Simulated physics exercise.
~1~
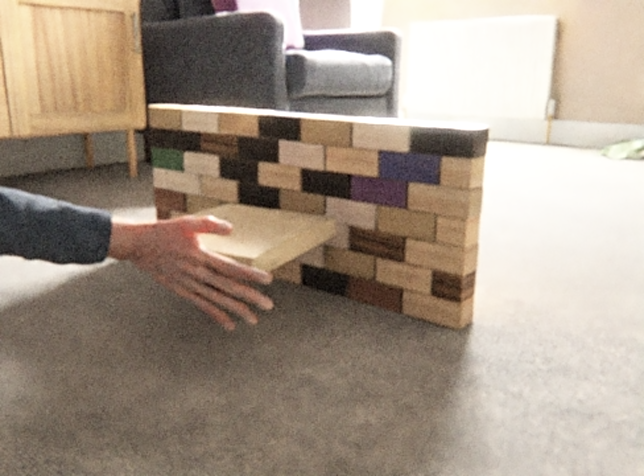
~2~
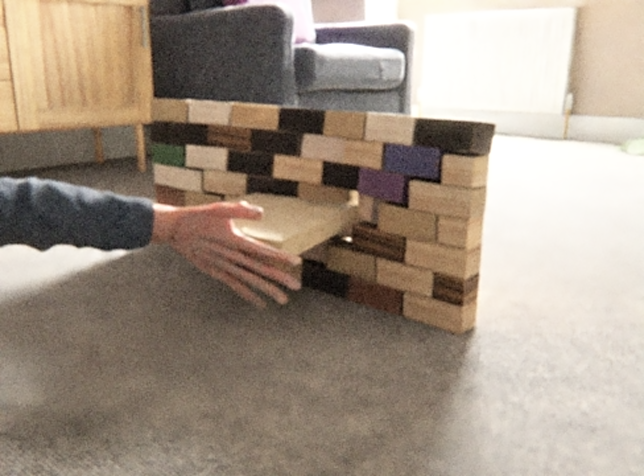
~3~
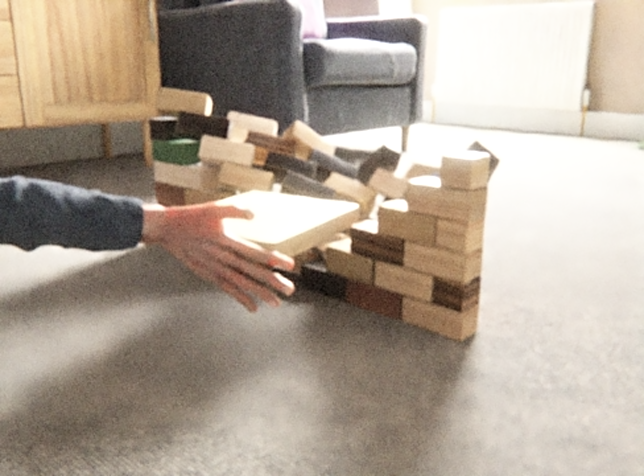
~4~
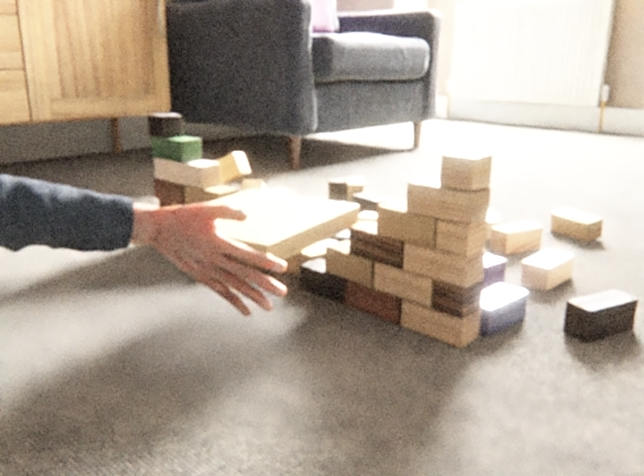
A hand pushed a long wooden block into the middle of a wall of wooden blocks, and the upper part buckled and tumbled away behind, taking the blue and purple blocks down, while both ends stayed standing with the green block still in place.
